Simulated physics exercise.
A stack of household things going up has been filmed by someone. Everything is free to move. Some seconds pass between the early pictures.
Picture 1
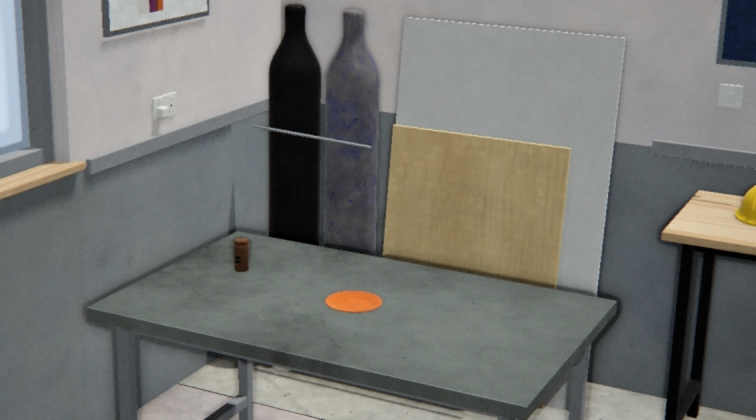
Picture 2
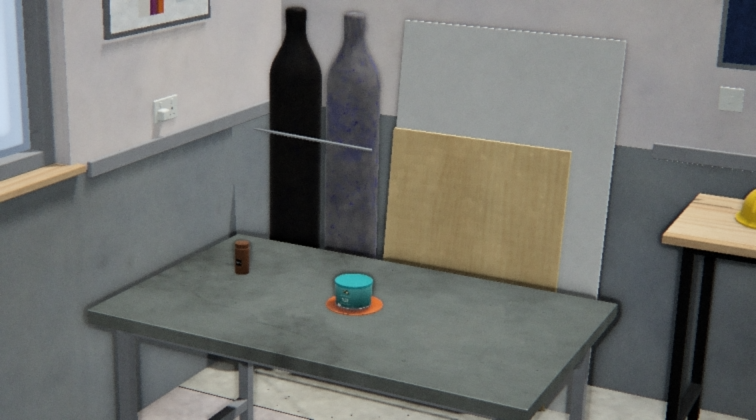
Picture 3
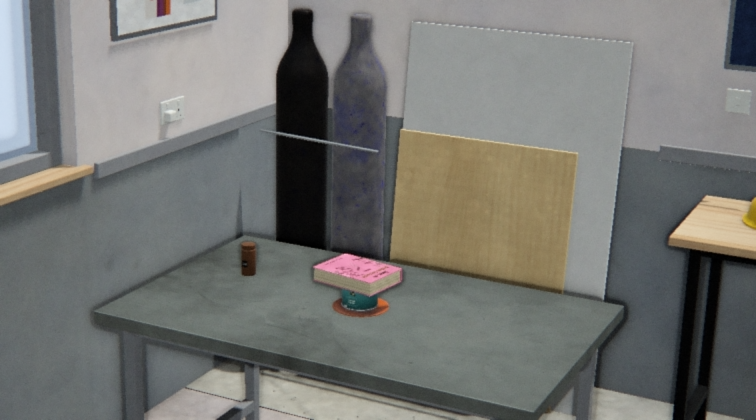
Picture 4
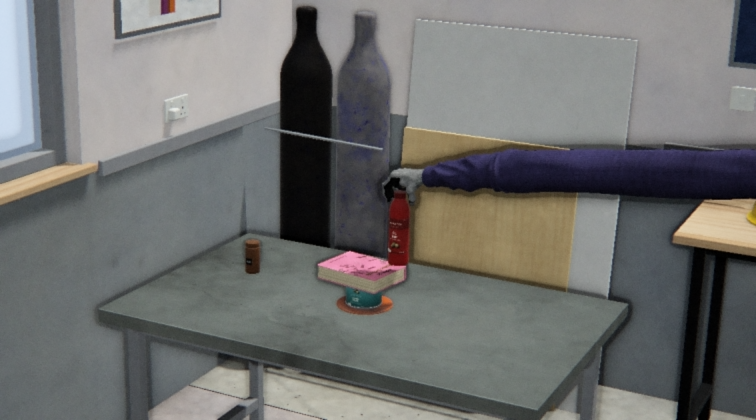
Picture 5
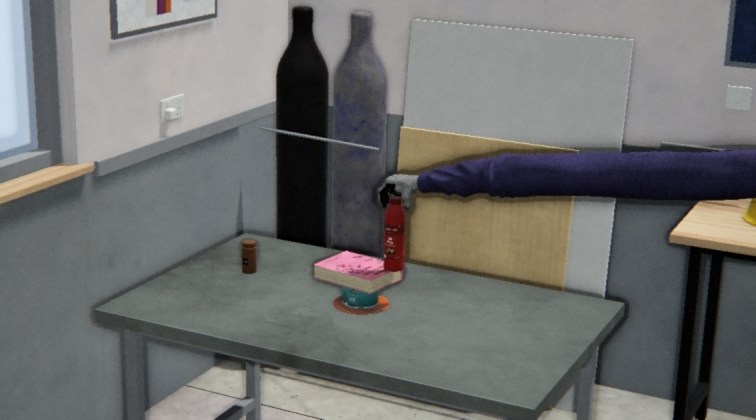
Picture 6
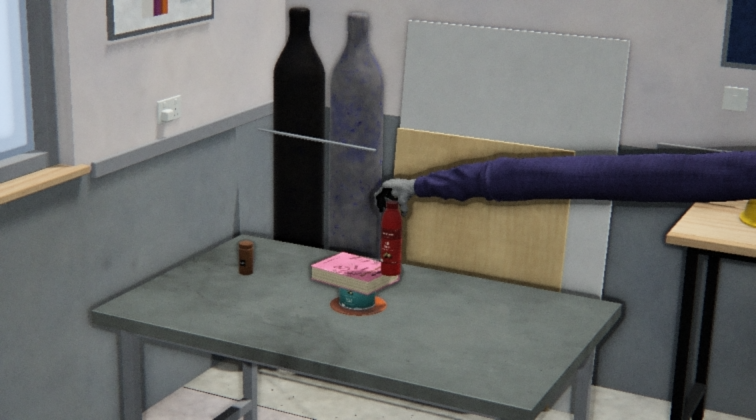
The footage shows an orange plate on a grey table, then a turquoise tub on it and a pink-topped book across the tub, before a gloved, purple-sleeved arm lowers a red bottle slightly beside the book's right side.
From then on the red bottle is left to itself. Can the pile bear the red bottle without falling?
No, it falls.
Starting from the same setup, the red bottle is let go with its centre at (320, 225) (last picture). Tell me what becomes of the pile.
Afterwards the pile tumbles over.
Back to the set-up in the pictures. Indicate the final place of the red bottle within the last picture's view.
Around (442, 320).
Then, 0.40 s past the last view, red bottle rocked 32° from its first pose near (408, 250).
Then, 0.50 s past the last view, red bottle now fallen.
Then, 0.80 s past the last view, things are still on the move.
Finally, fallen, red bottle; the other 4 still in place. Final places as the last picture's camera would see them, red bottle near (442, 320). The pile comes apart.
